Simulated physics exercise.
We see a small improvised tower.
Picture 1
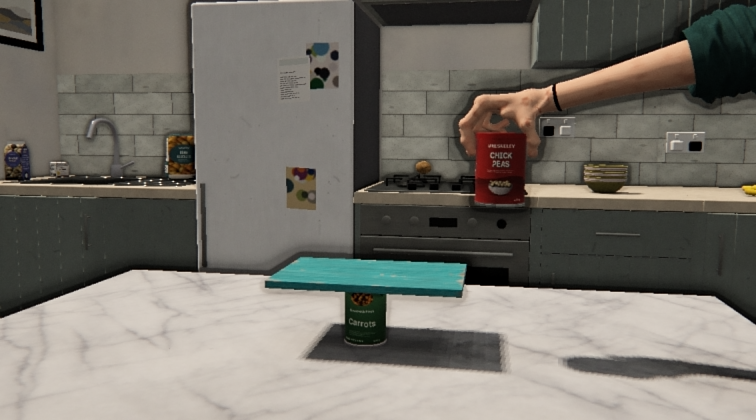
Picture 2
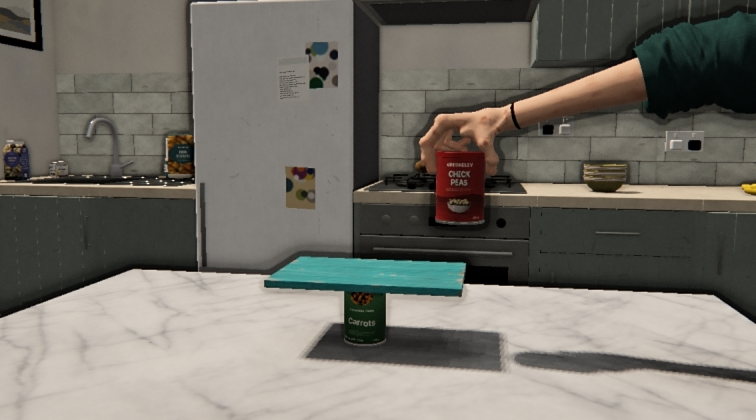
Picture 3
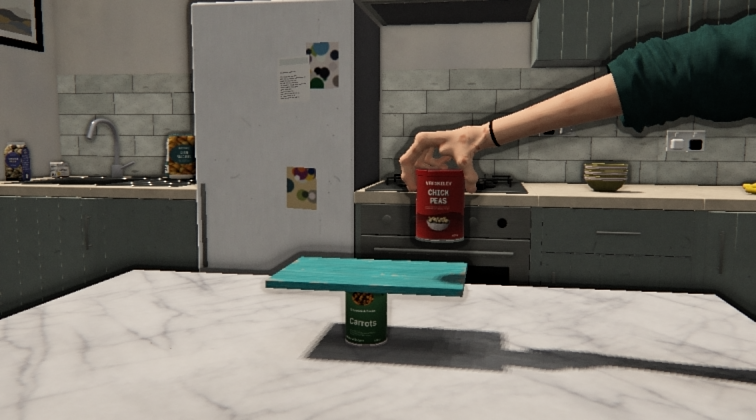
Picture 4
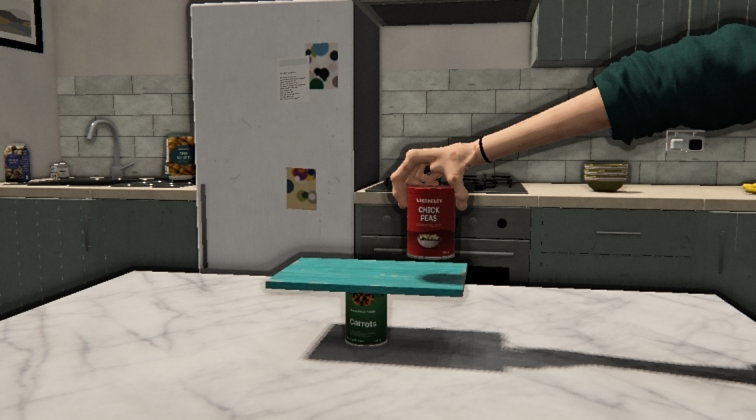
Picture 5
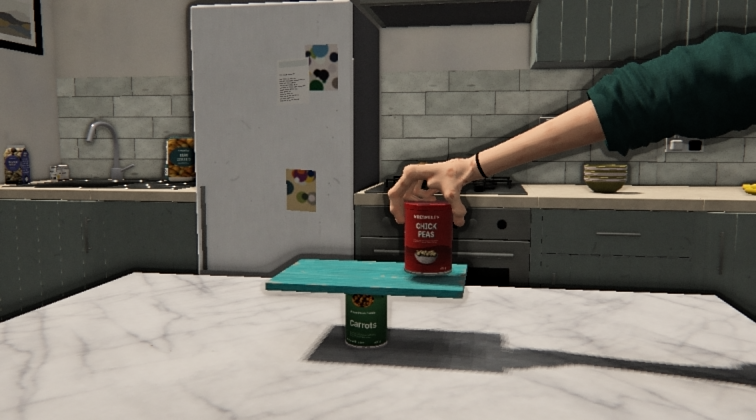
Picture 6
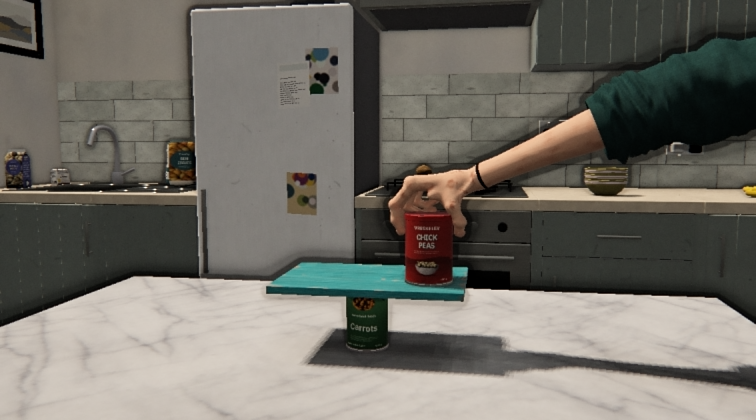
A kitchen with a pale fridge, sink and stove is seen from across a white marble counter, with the camera still. A turquoise board rests on a green tin labelled carrots near the centre, while a hand in a dark green sleeve holds a red chick peas tin at upper right. The hand carries the red tin left, then lowers it onto the board's right side, still gripping it.
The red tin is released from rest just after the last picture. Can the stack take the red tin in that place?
It comes apart.
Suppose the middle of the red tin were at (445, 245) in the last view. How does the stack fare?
Then it comes apart.
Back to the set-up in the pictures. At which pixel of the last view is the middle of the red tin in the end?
At about (492, 330).
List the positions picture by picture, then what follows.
In the first picture, still above its spot; red tin (500, 169); turquoise board (372, 275).
In the second picture, still above its spot; red tin (460, 187); turquoise board (372, 275).
In the third picture, still above its spot; red tin (440, 204); turquoise board (373, 275).
In the fourth picture, still above its spot; red tin (431, 221); turquoise board (373, 275).
In the fifth picture, still above its spot; red tin (428, 236); turquoise board (373, 277).
In the sixth picture, in place under the hand; red tin (429, 248); turquoise board (374, 280).
Then, 0.40 s on from there, red tin now fallen; turquoise board turned 31° from how it was put.
Then, 0.60 s on from there, turquoise board turned 53° from how it was put.
In the end, fallen, red tin; toppled in the stack, turquoise board; green tin unmoved. At the end, from the last picture's camera, red tin near (491, 329). The stack gives way.
